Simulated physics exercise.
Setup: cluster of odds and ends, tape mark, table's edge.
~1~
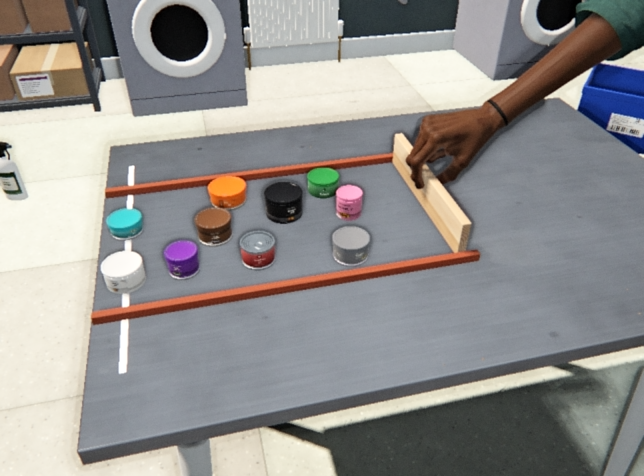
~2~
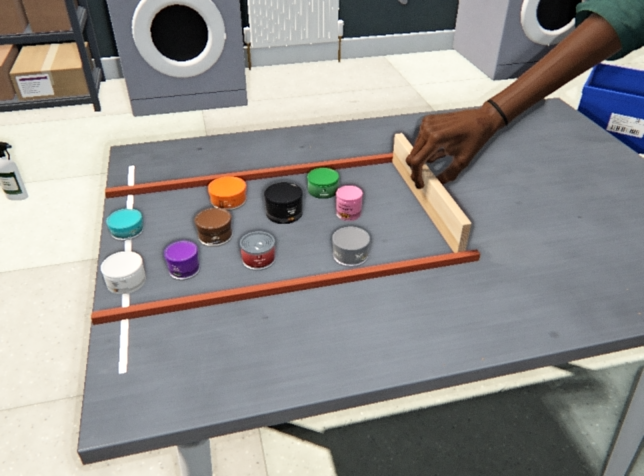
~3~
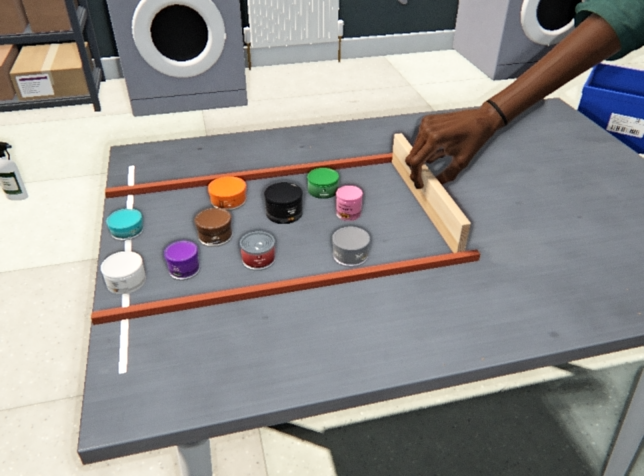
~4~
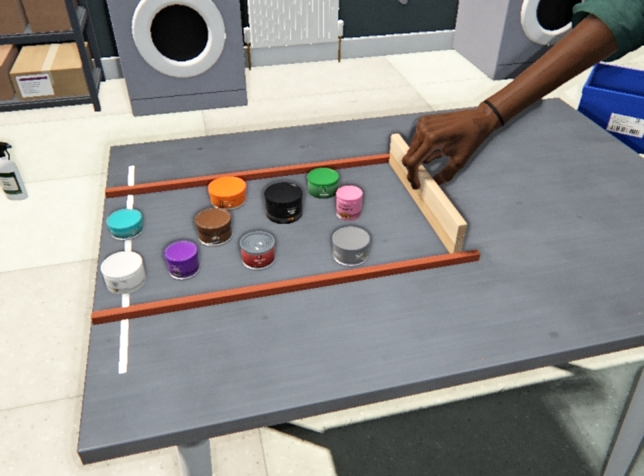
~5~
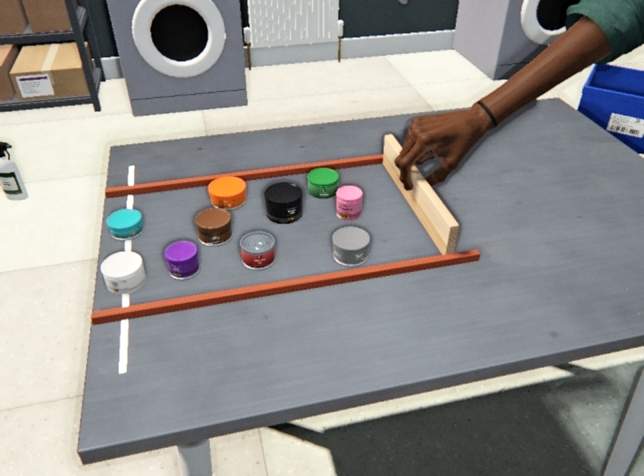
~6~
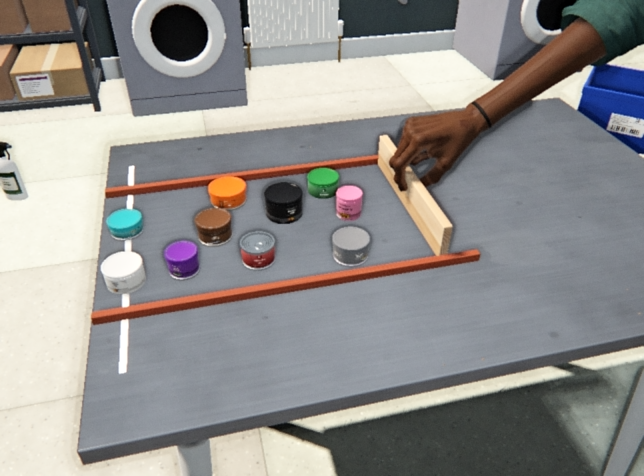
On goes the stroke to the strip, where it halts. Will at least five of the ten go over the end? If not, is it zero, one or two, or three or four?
Pretty sure the pieces that leave the surface number five or more this time.
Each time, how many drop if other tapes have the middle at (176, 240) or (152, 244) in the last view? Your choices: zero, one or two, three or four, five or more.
Well, the first gives either one or two and the second gives three to four.
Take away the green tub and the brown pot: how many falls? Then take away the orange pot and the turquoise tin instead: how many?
First try 3, second try 3.
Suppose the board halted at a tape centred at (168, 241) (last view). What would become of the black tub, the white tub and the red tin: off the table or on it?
The black tub is still there; as for the white tub, it is no longer there; and the red tin is still there.
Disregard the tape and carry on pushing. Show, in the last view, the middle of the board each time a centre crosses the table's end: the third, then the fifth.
Earlier crossing: About (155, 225); later crossing: About (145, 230).
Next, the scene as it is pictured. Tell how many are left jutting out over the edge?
Count of overhanging things: 4.
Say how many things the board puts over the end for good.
The count is 5.
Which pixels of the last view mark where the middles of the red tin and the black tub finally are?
Red tin at about (107, 269), black tub at about (106, 225).
A little later, none off yet; turquoise tin at rest near (126, 225); white tub at rest near (124, 273); purple tin at rest near (183, 261).
When it is over, the number that fall off is five or more; down, orange pot, brown pot, purple tin, white tub and turquoise tin.
